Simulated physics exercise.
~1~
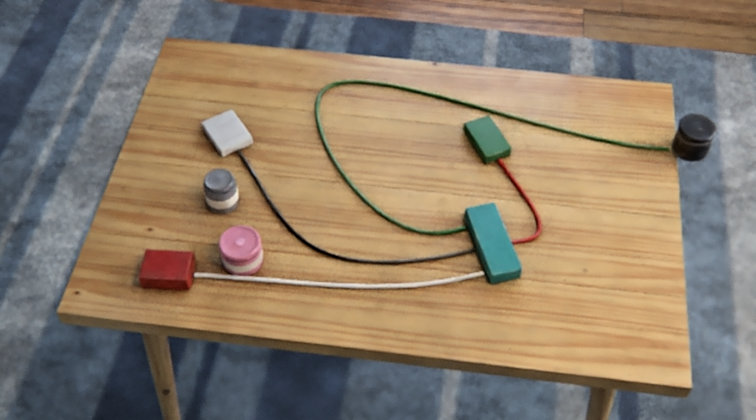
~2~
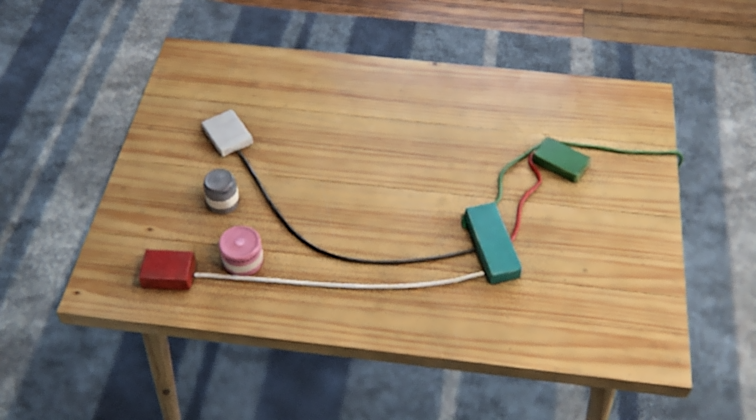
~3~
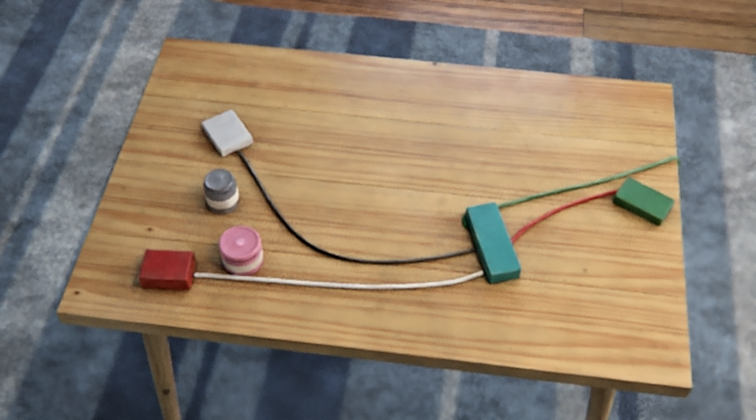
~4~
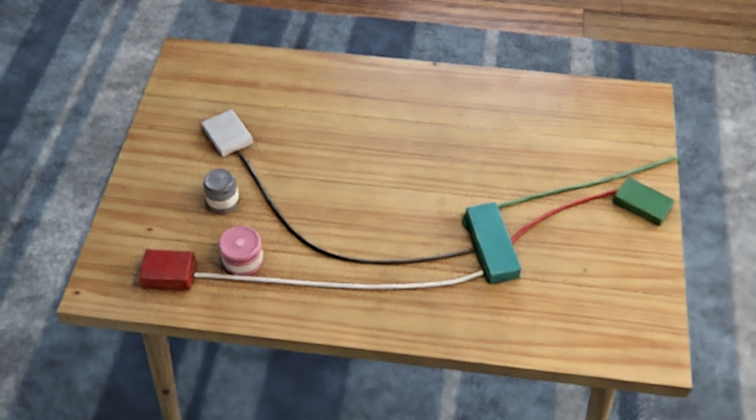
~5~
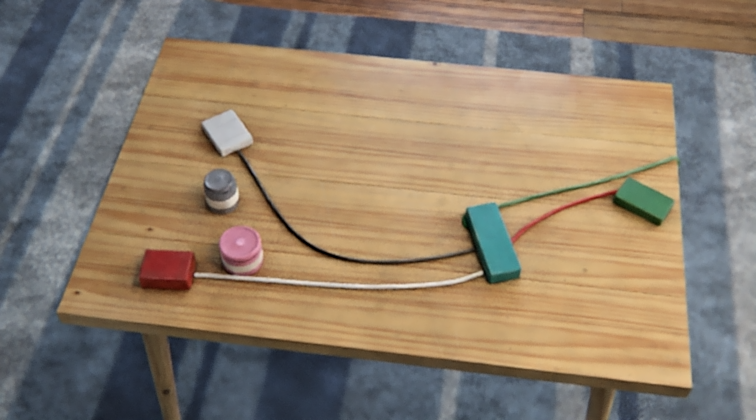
We see a wooden table with blocks corded to a teal strip and two small jars as the dark round speaker drops out of view past the right edge, its green cable pulling taut, while the green block slides right and settles near that edge, the rest staying put.
